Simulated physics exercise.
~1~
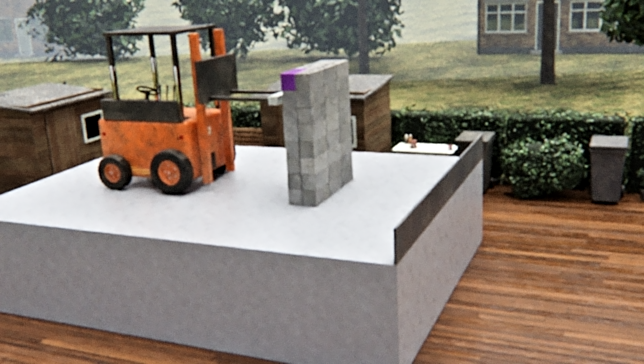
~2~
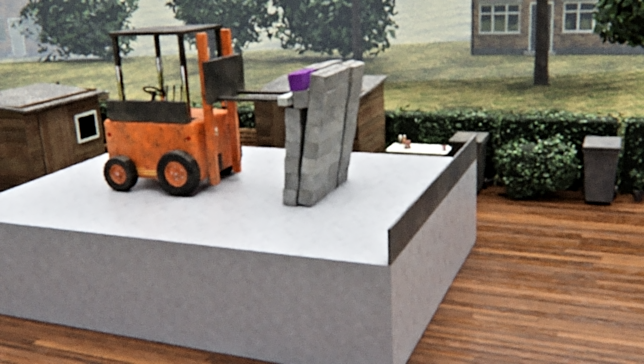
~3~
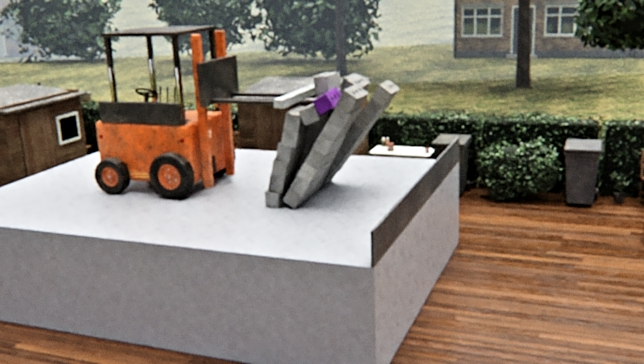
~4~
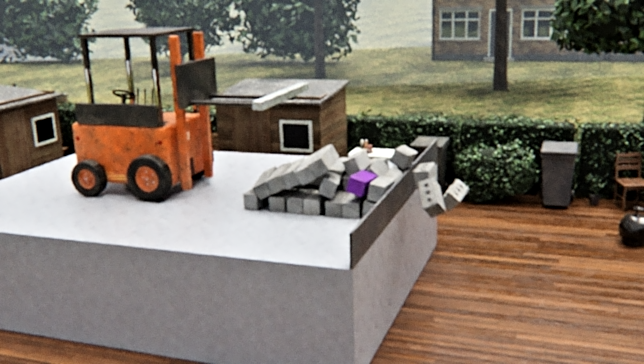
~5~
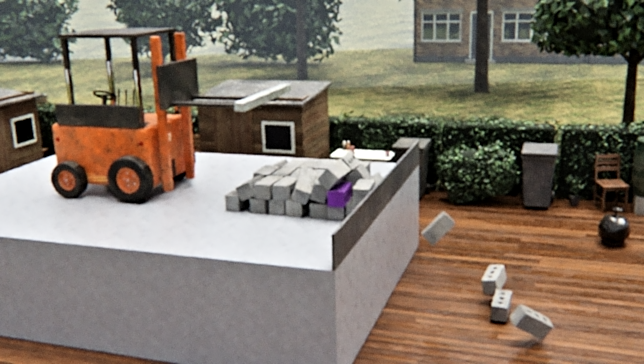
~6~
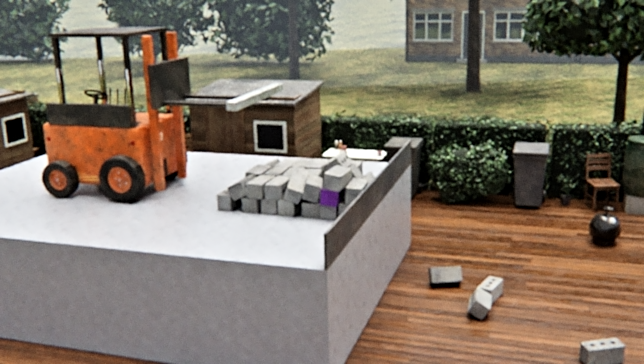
At first, an orange forklift on a raised white deck holds a beam against the top of a tall stack of grey concrete blocks, one of them purple. The beam pushes the stack to the right, and its columns split apart and lean over. The wall then topples and collapses into a heap against the low board at the deck's edge. A few blocks tumble over the board and drop to the wooden floor below. Finally, those blocks lie scattered on the planks, while most, including the purple one, stay piled on the deck beside the halted forklift.
